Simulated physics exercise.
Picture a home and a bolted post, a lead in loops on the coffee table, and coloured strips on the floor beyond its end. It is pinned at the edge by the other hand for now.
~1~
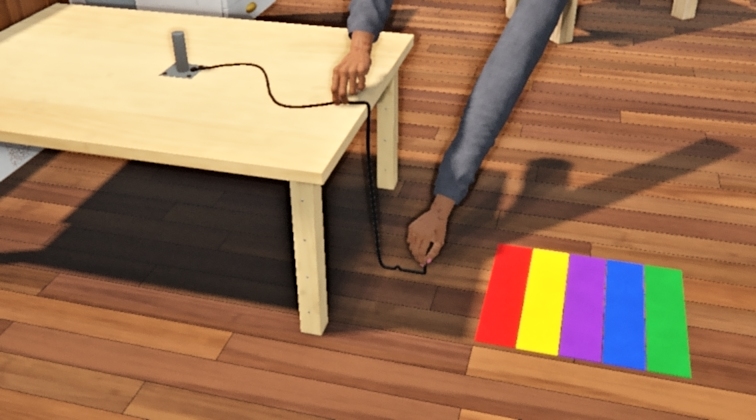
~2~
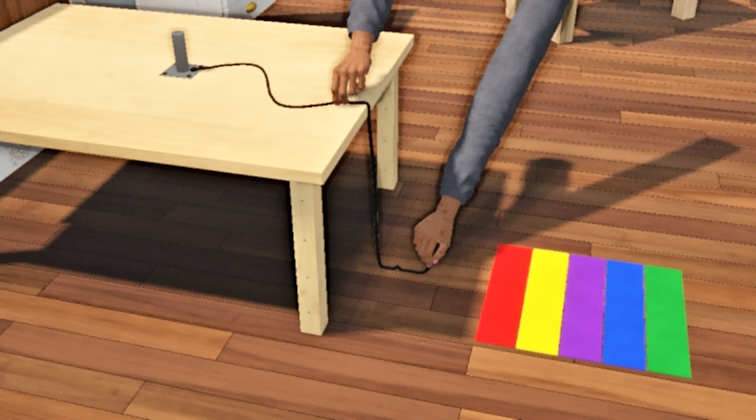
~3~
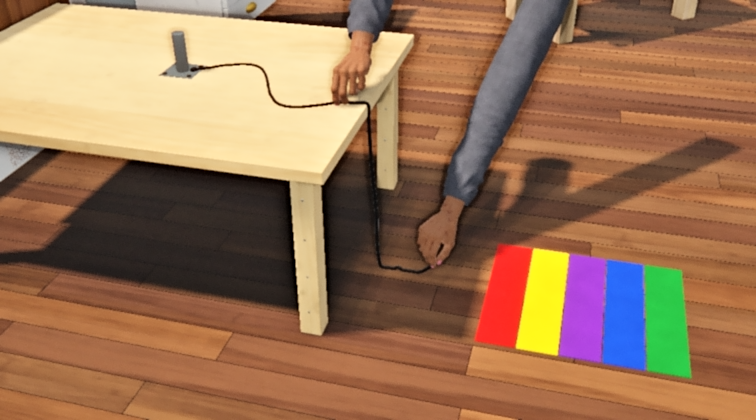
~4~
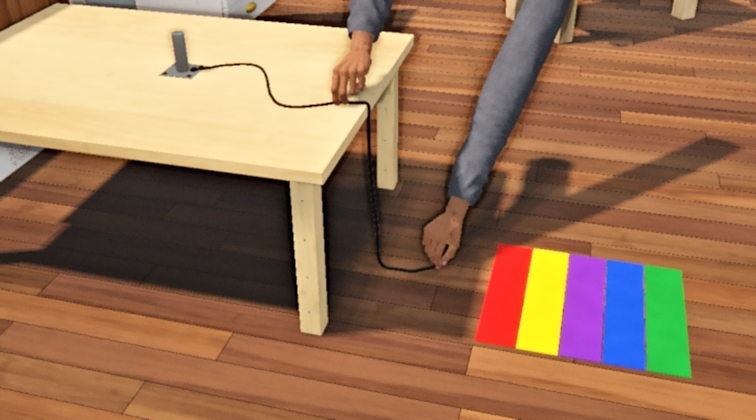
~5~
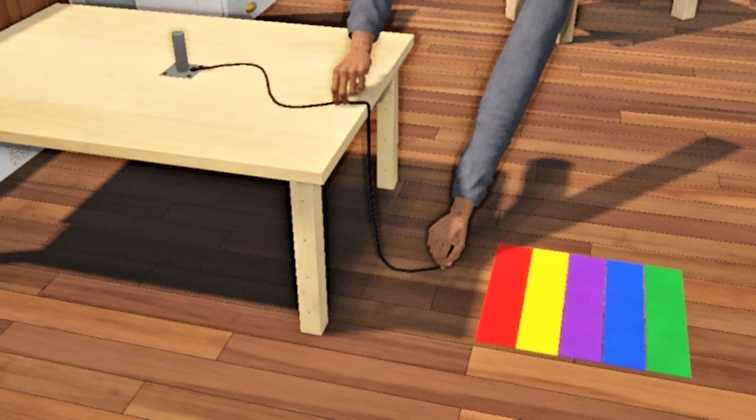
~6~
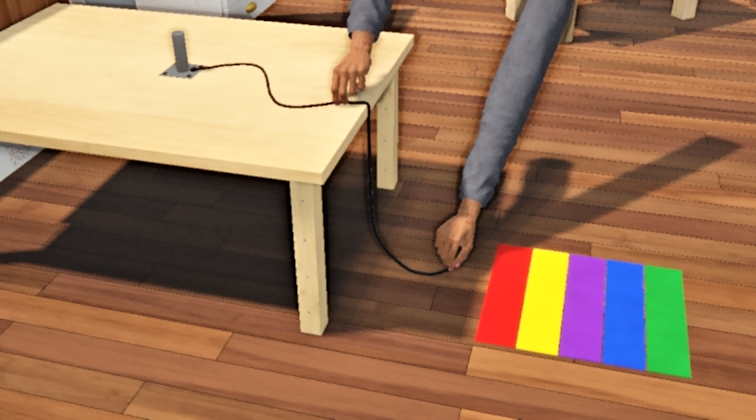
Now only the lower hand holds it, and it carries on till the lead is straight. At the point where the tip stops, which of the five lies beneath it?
The blue strip lies beneath it.
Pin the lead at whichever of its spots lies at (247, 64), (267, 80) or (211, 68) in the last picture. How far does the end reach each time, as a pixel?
Roughly (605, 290), (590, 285) and (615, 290).
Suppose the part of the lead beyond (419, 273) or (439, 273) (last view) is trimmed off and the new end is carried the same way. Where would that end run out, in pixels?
The pixels are close to (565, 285) and (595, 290), one per try.
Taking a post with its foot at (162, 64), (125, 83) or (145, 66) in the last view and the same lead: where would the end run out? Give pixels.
About (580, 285), (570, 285) and (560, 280).
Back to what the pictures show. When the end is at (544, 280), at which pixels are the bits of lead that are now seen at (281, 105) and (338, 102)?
Point 1 - (345, 97); point 2 - (380, 133).
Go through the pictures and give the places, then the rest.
End (425, 261); red (499, 324); yellow (540, 331); purple (581, 338); blue (624, 345); green (668, 353), in the first frame.
End (431, 262); lead through (230, 65) (268, 83) (301, 107) (369, 125) (376, 195) (379, 262), in the second frame.
End (436, 263), in the third frame.
End (441, 264); lead through (230, 65) (268, 83) (301, 107) (368, 125) (373, 194) (380, 262), in the fourth frame.
End (446, 265), in the fifth frame.
End (453, 266); lead through (230, 65) (268, 83) (301, 107) (368, 125) (371, 194) (394, 258), in the sixth frame.
Soon after, end near (543, 280); over yellow.
After that, end near (593, 287); over purple.
At the stop, end near (623, 292); over blue. It gets as far as the blue strip.
